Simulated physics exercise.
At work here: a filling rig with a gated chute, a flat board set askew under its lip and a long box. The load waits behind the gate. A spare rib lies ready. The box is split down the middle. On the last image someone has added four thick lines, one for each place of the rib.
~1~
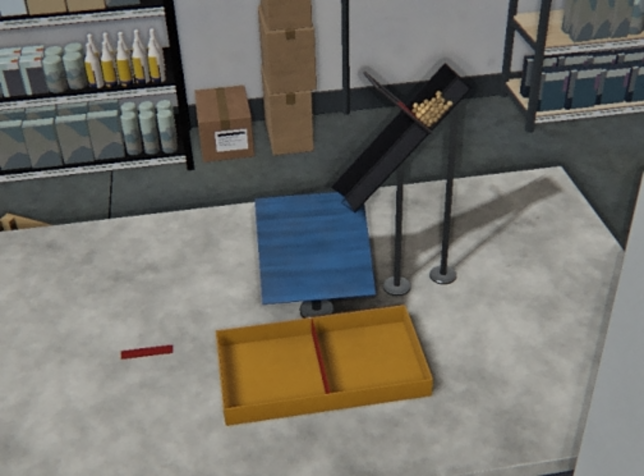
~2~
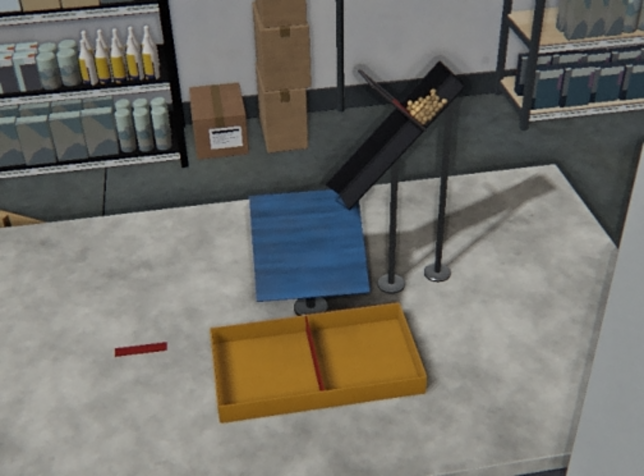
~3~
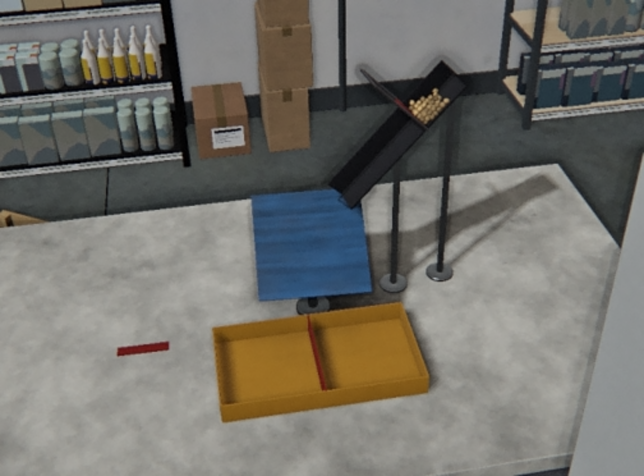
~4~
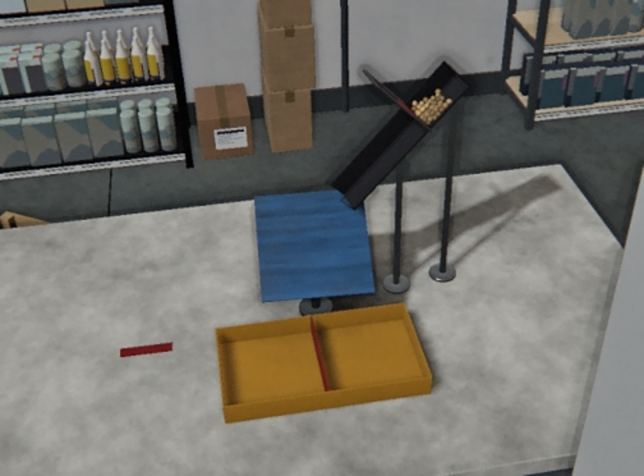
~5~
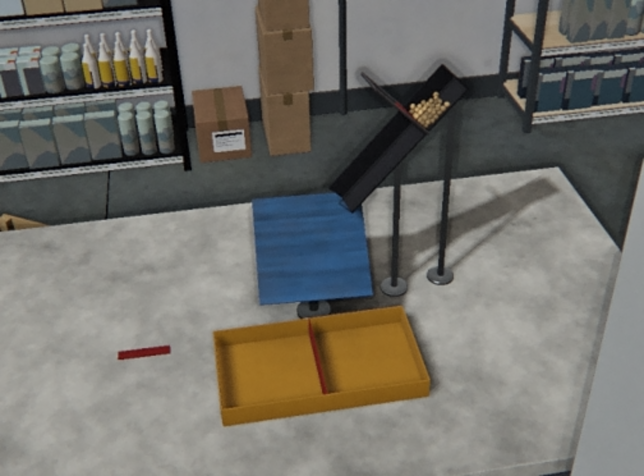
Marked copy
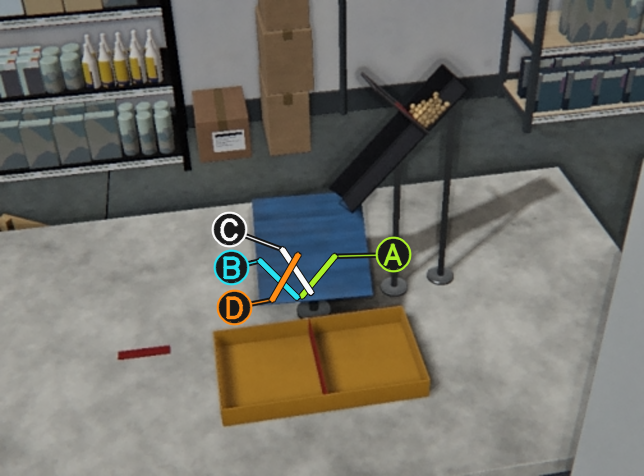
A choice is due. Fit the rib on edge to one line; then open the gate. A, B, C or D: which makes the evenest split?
The answer is line B.
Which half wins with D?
Left.
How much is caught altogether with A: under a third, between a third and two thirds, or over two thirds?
Over two thirds.
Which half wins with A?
The left half.
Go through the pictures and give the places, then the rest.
The first frame shows load behind the gate at (427, 110), dried chickpeas; lip of the chute at (350, 205), sloping fairly steeply.
The second frame shows middle of the board at (308, 243), tilted fairly steeply; middle of its low edge at (313, 297); of its high edge at (303, 192).
The third frame shows front corners of the box at (220, 406) and (428, 376); front end of its middle wall at (326, 391); gate still shut at (404, 108).
The fourth frame shows middle of the load at (427, 108); lip at (349, 203).
The fifth frame shows middle of the load at (424, 111); lip at (347, 205).
On the marked copy, line A from (334, 256) to (301, 296); line B from (260, 260) to (297, 297); line C from (282, 249) to (310, 292); line D from (298, 255) to (272, 299).
For line A, of what is caught, nearly all in the left half, a stray few in the right.
For line B, of what is caught, about half in the left half, about half in the right.
For line C, of what is caught, a small part in the left half, nearly all in the right.
For line D, of what is caught, nearly all in the left half, a small part in the right.
